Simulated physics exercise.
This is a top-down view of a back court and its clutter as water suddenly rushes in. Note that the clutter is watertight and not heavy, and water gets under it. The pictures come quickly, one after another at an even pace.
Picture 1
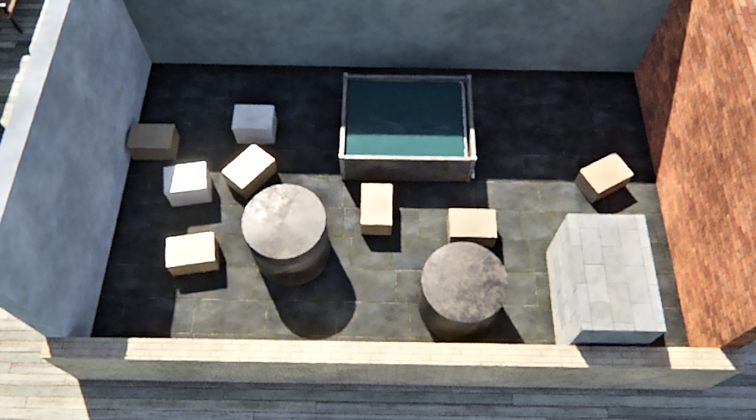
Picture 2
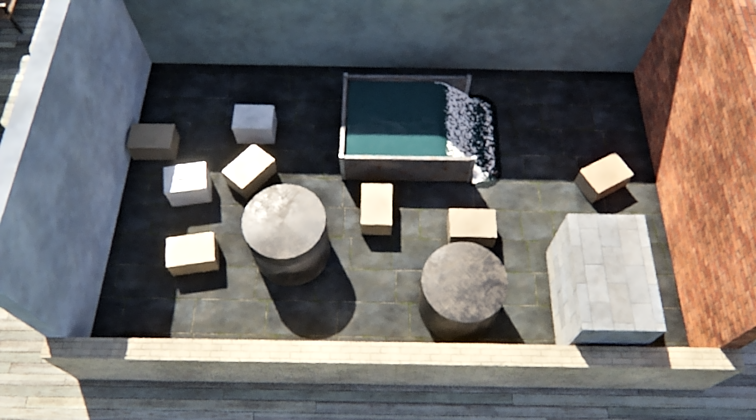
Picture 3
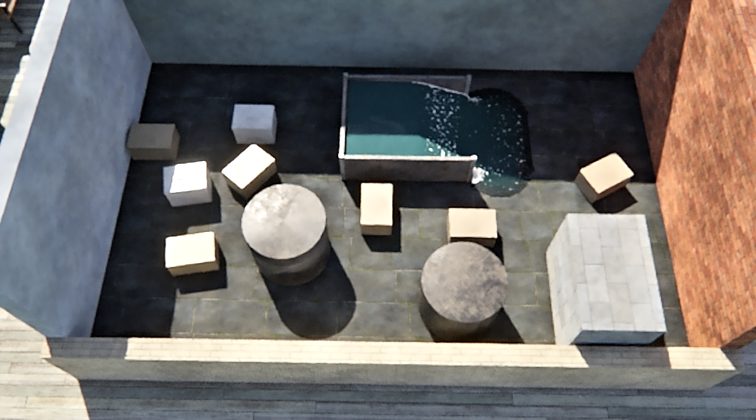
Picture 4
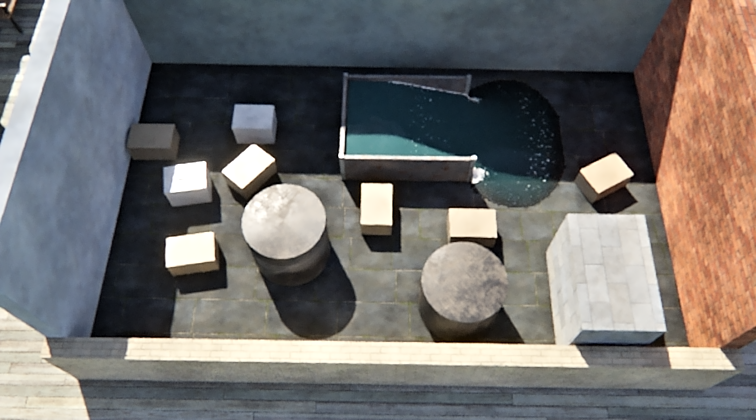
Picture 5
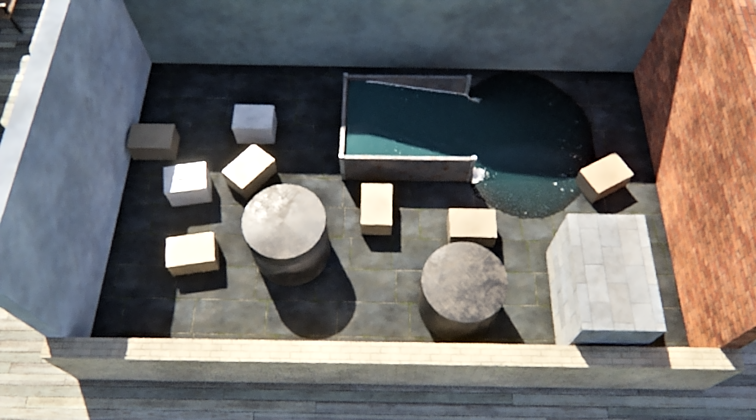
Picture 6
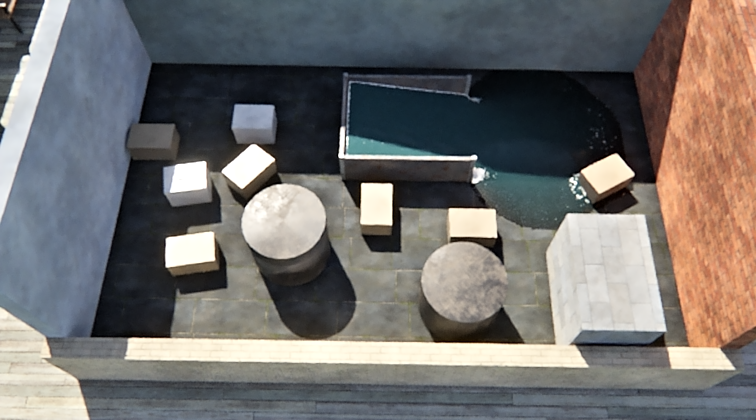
In a walled court, water pours from a tank's right side and spreads around a crate.
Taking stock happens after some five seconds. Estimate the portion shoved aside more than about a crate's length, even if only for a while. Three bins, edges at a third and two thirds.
It stays below a third.
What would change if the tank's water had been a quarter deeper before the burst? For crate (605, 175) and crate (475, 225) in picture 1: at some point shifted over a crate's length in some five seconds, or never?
First: Travelled that far. Second: Travelled that far.
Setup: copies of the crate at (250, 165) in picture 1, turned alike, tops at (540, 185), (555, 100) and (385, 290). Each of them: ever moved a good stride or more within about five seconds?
Outcome per entry: Knocked aside / knocked aside / stays where it is.
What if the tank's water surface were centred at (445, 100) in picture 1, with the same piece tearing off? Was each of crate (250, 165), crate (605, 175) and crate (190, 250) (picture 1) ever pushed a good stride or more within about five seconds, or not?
In turn: Under that, shifted that much, never so far.
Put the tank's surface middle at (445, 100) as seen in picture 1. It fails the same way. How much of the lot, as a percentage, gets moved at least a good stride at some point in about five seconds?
Roughly 10 per cent.
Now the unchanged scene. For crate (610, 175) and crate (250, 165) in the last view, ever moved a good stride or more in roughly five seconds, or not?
One by one, first passed the mark, second never cleared it.
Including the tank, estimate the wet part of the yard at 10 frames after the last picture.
Close to 30 per cent, tank included.
A moment on, 0 of 8 are well off their spots; 0 afloat.
Next, 1 of 8 are well off their spots; 1 afloat.
Later, 1 of 8 are well off their spots; 1 afloat.
In the end, 1 of 8 are well off their spots, and 1 have been at some point; 1 afloat.
